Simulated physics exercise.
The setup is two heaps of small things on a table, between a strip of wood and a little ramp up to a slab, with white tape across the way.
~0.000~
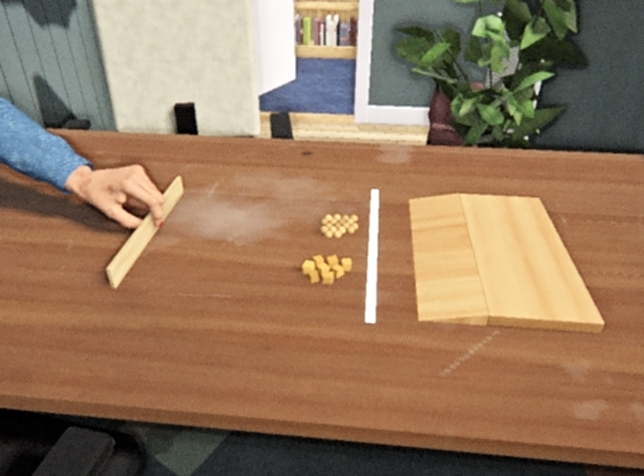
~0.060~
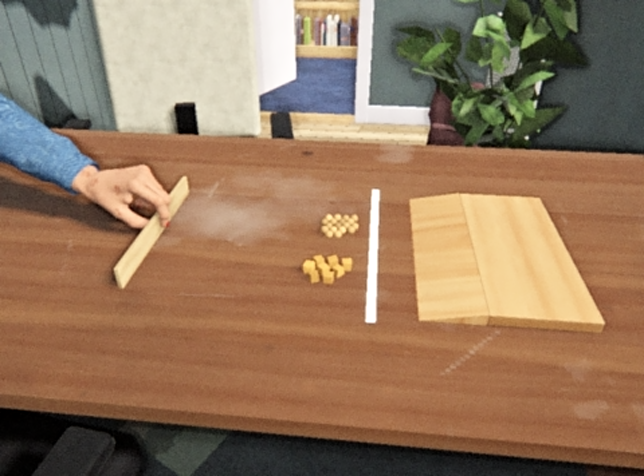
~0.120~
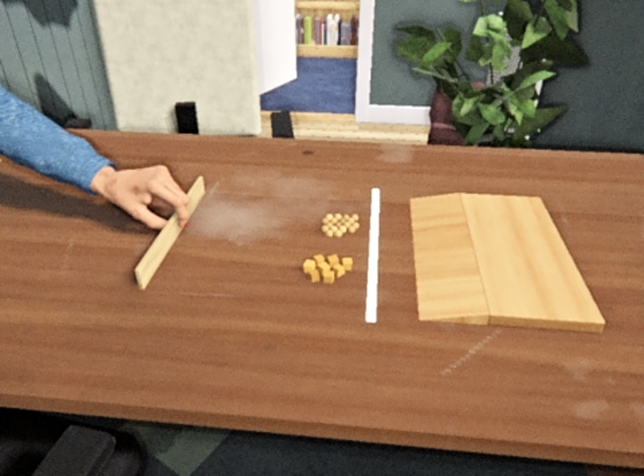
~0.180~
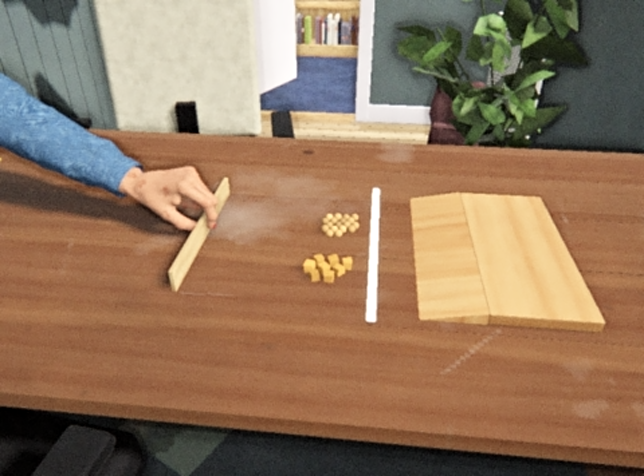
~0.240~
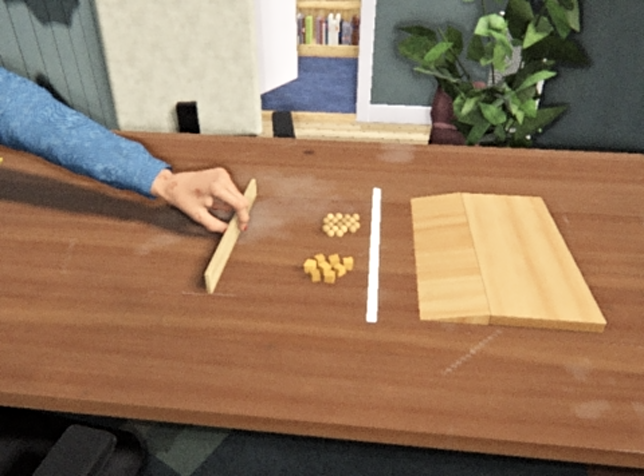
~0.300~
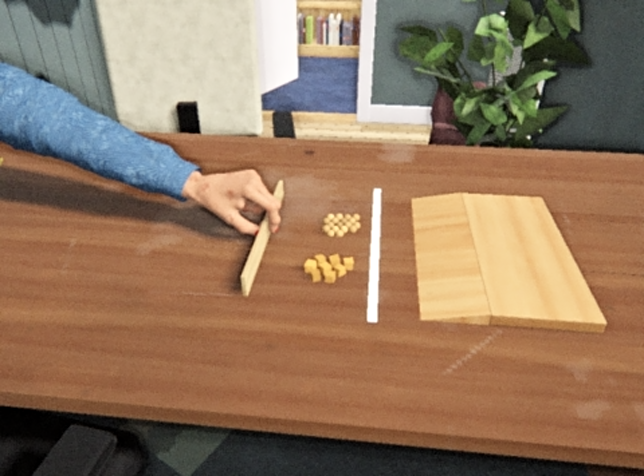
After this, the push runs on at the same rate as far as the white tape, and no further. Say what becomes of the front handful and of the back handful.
Noted: Front handful below top; back handful partly on top.
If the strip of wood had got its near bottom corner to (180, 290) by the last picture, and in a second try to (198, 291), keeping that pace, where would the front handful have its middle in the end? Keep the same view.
Lab note: Centre at rest close to (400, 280), then close to (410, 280).
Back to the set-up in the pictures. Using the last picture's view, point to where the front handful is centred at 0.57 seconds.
Its centre lies roughly at (414, 276).
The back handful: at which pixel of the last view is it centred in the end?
Resting centre, last frame: Approx. (616, 227) px.
By 0.42 s, strip of wood still moving, near (329, 226); front handful every one short of the ramp; back handful every one short of the ramp.
By 0.57 s, strip of wood stopped at the white tape; front handful about a tenth on the ramp, the larger part short of the ramp; back handful roughly a third on the ramp, roughly two thirds short of the ramp.
By 0.85 s, strip of wood stopped at the white tape; front handful roughly half on the ramp, roughly half short of the ramp; back handful the larger part past the top, roughly a quarter on the ramp.
When it is over (1.8 s), strip of wood stopped at the white tape; front handful not one past the top, roughly half on the ramp, roughly half short of the ramp; back handful the larger part past the top, about a tenth short of the ramp.
